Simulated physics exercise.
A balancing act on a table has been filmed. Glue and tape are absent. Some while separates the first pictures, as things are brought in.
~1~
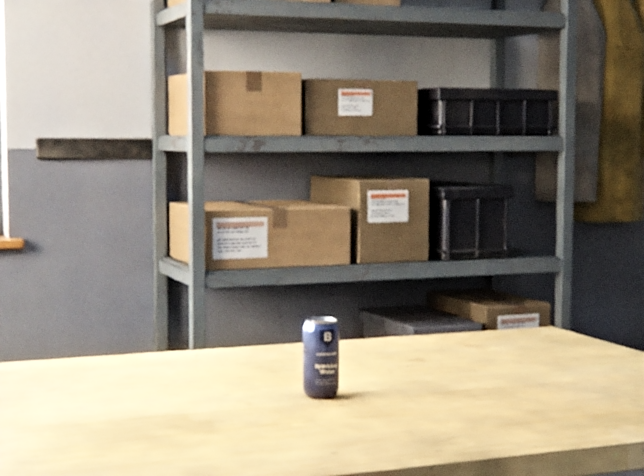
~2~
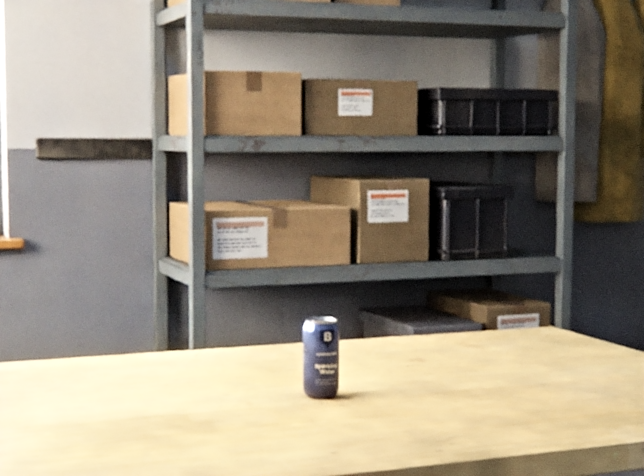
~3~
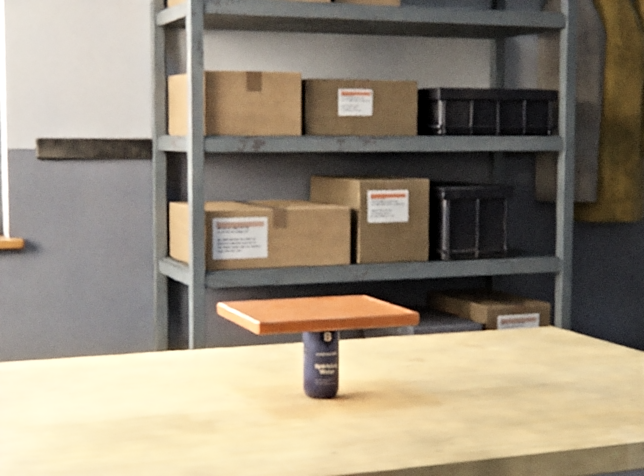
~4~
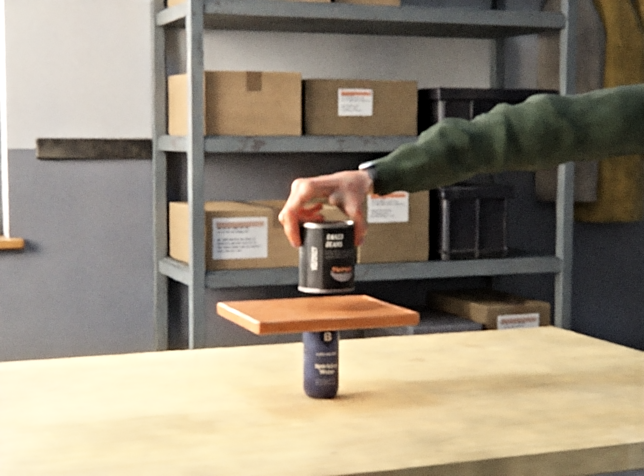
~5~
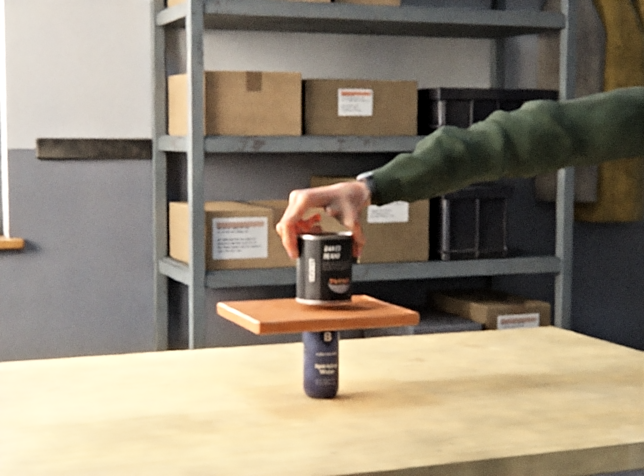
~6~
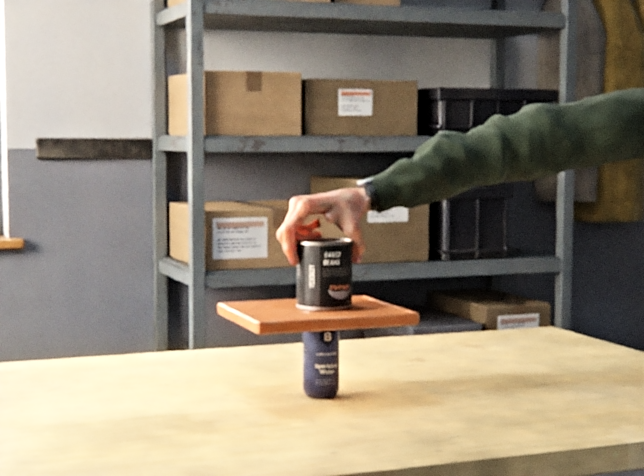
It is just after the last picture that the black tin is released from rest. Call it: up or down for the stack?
Up - it stays standing.
Then, 0.20 s past the last view, nothing moves.
Then, 0.60 s past the last view, black tin resting near (324, 274).
Finally, all 3 still in place. Final places as the last picture's camera would see them, black tin near (324, 274). The stack stays up.
